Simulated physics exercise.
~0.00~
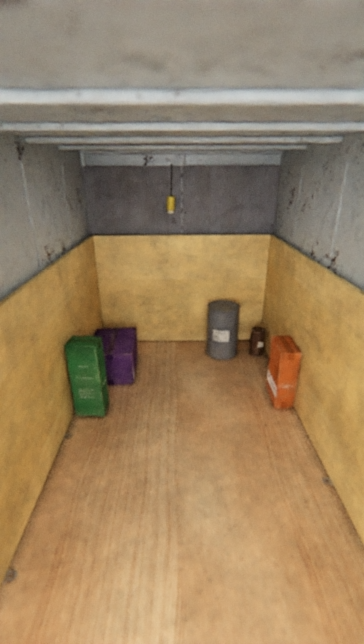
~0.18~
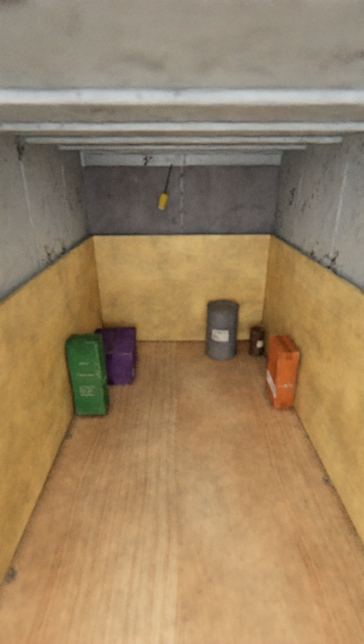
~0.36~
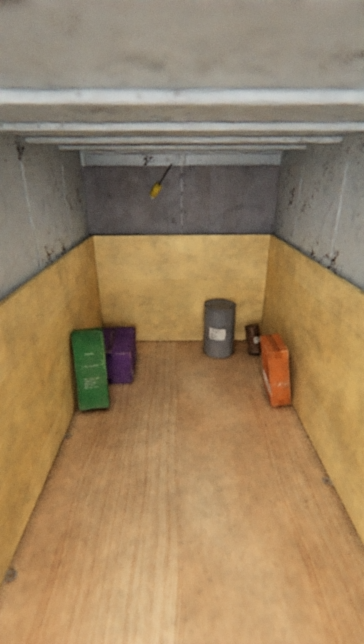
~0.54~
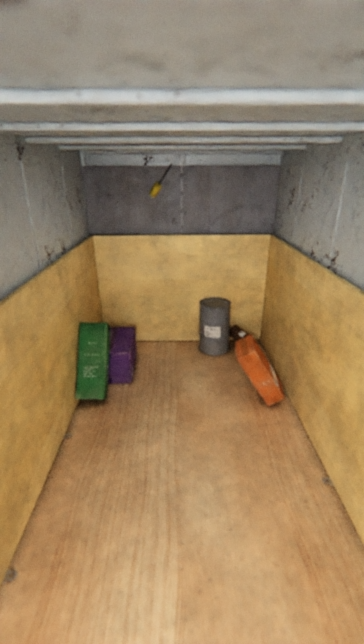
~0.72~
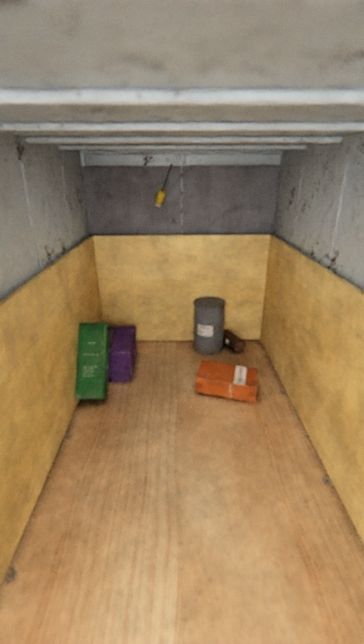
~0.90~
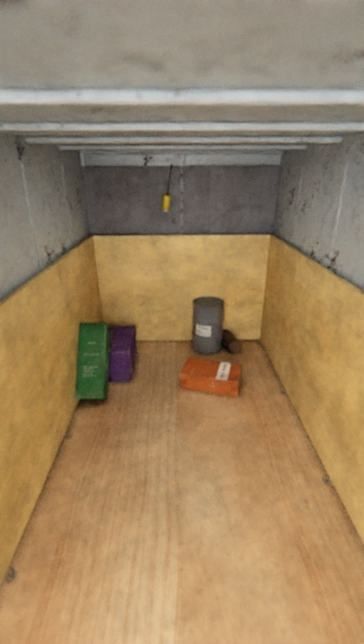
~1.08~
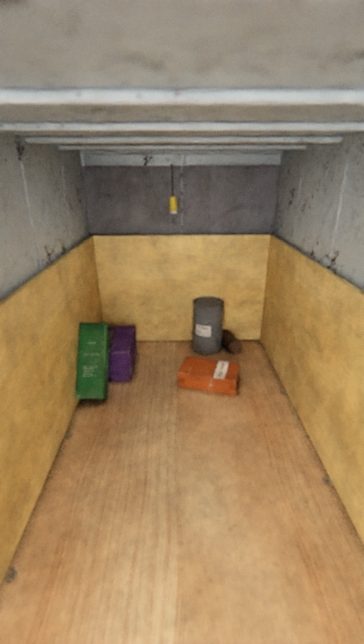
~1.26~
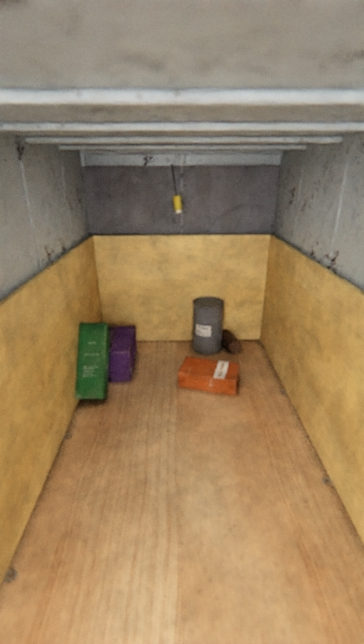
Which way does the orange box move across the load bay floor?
The orange box moves to the left, tipping over onto its side along the way.
